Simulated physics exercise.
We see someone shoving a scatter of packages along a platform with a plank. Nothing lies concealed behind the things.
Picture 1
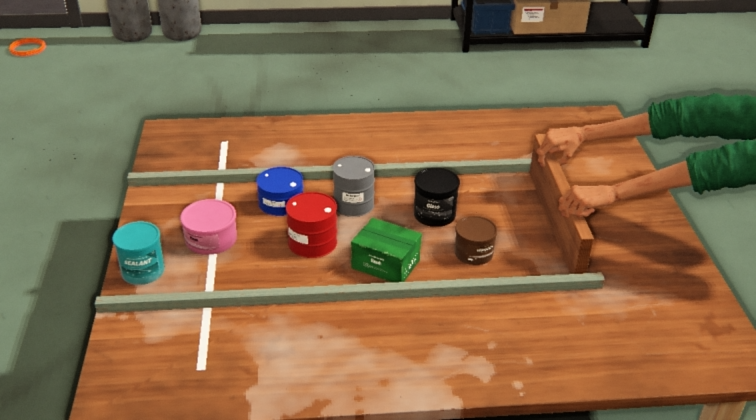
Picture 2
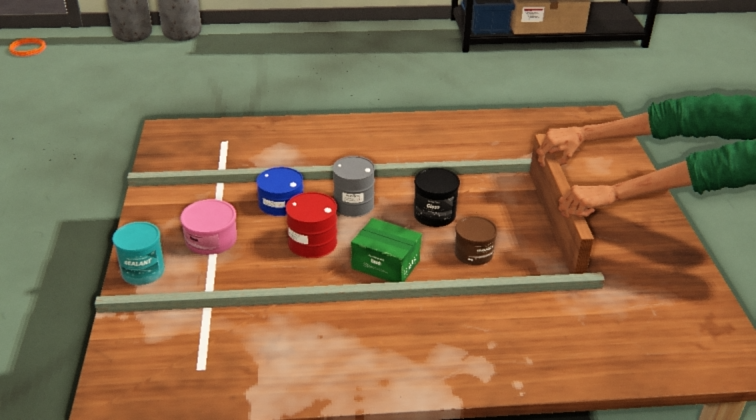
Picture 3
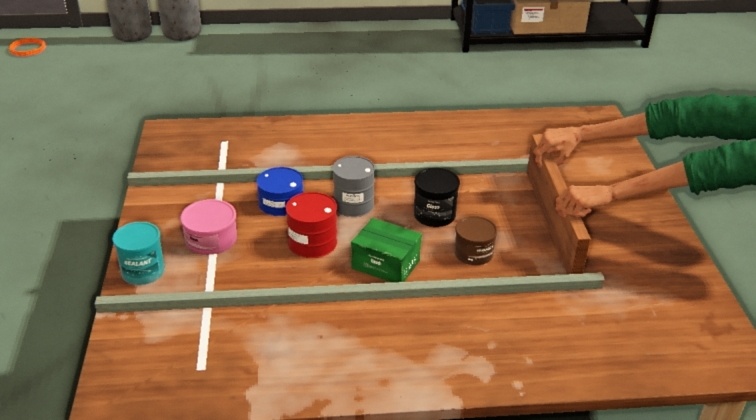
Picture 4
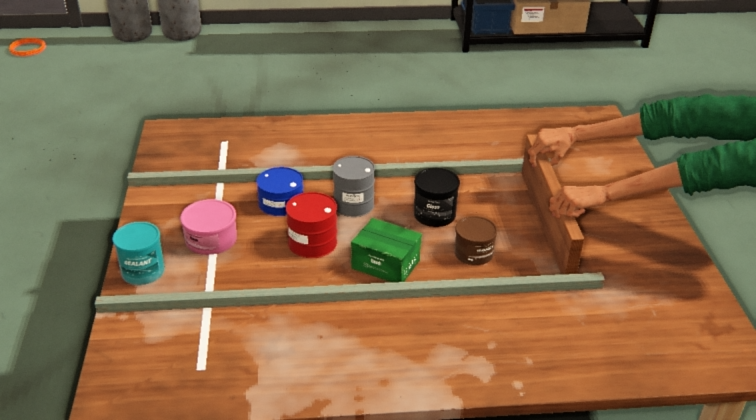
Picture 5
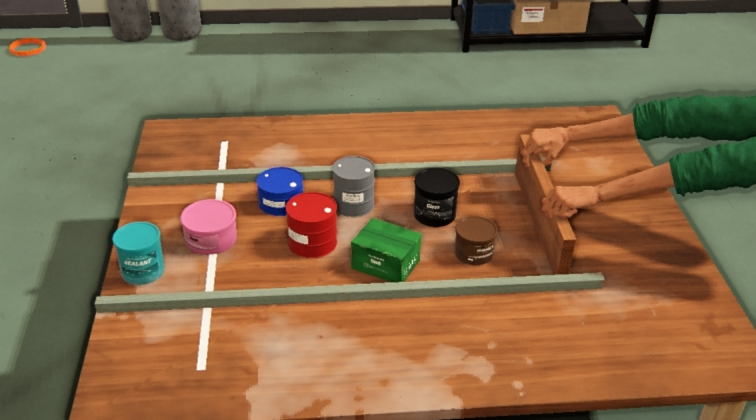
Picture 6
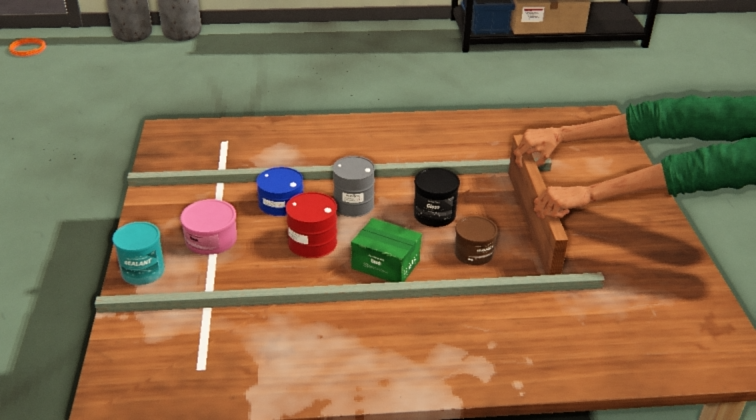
On a wooden table, two hands slide a plank slightly left toward several still containers.
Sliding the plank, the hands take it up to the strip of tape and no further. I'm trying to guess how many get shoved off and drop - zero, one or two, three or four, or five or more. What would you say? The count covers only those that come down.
Looks to me like the count going over is a one or a two.
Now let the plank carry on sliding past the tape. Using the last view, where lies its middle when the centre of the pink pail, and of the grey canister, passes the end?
Near (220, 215), then near (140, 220).
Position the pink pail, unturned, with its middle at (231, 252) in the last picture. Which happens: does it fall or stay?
In this case the pink pail does not stay.
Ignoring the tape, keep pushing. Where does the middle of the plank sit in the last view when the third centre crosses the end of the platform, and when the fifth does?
In pixels, around (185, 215) followed by around (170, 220).
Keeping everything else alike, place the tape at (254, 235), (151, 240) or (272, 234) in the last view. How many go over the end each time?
0, 5, 0.
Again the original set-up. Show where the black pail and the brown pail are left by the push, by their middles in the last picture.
Black pail at (192, 207), brown pail at (189, 261).
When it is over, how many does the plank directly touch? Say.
The count comes out at 3.
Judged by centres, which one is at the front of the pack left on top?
That's the pink pail.
A little later, none off yet; turquoise pail at rest near (140, 254); pink pail at rest near (210, 227); blue canister at rest near (281, 191).
When it is over, the number that fall off is one or two; down, turquoise pail.
